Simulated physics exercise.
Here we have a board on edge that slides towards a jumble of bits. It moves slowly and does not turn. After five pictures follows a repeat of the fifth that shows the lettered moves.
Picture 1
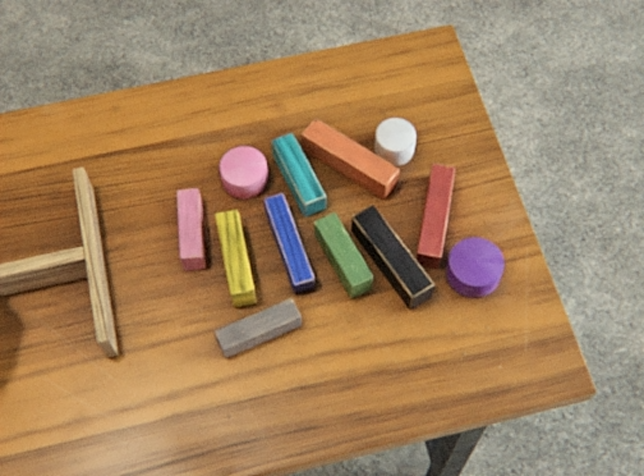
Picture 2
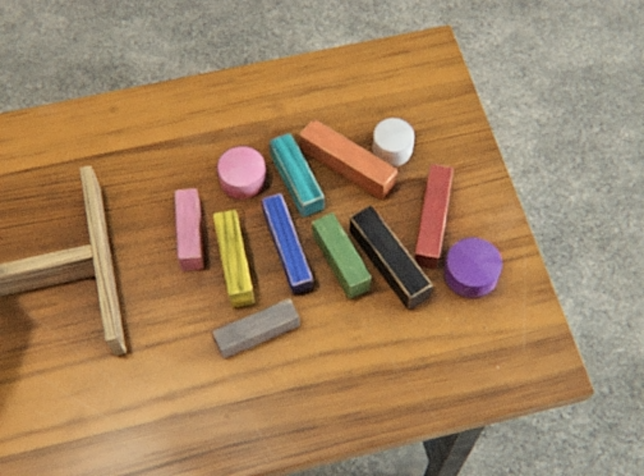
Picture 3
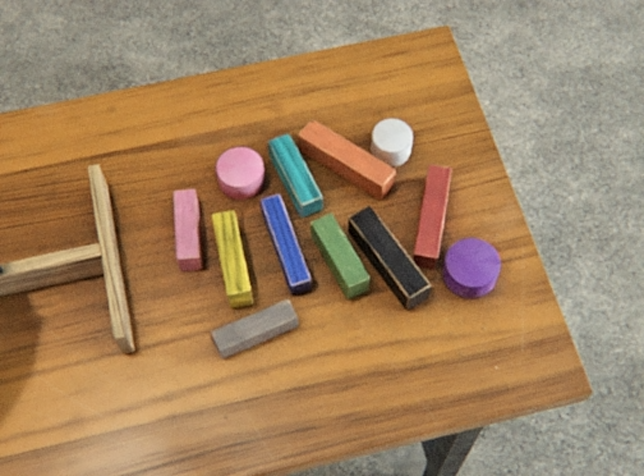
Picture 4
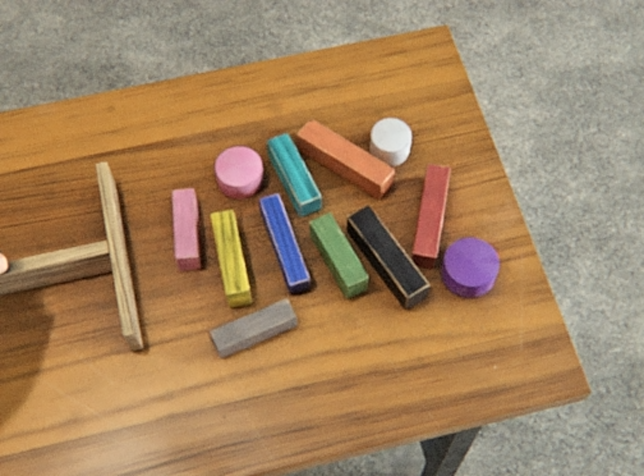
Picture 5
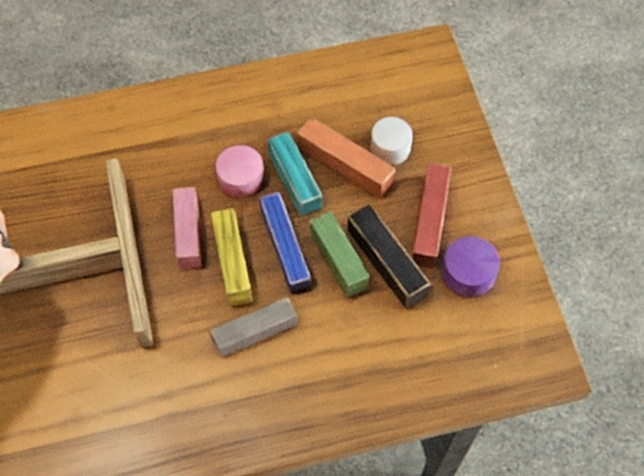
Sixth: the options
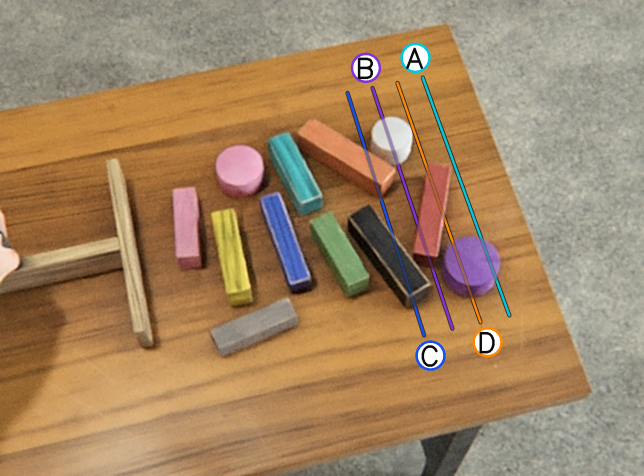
A wooden board on edge slides slowly right across the table toward colourful bars and tins.
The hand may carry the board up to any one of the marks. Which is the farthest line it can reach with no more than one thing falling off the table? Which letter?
Up to line C.
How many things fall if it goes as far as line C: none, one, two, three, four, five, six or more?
In all, none.
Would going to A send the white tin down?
Yes.
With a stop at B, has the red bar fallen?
Yes.
On the marked copy, A at (463, 189); B at (410, 200); C at (383, 206); D at (436, 194).
With C. Early on, board (219, 221); pink tin (250, 166); pink bar (235, 218).
Further on, board (311, 201); purple tin (495, 269); red bar (451, 209).
At the end, board (380, 186); red bar (518, 201); white tin (470, 105); none fallen.
As for the rest, A drops seven; B drops three; D drops five.
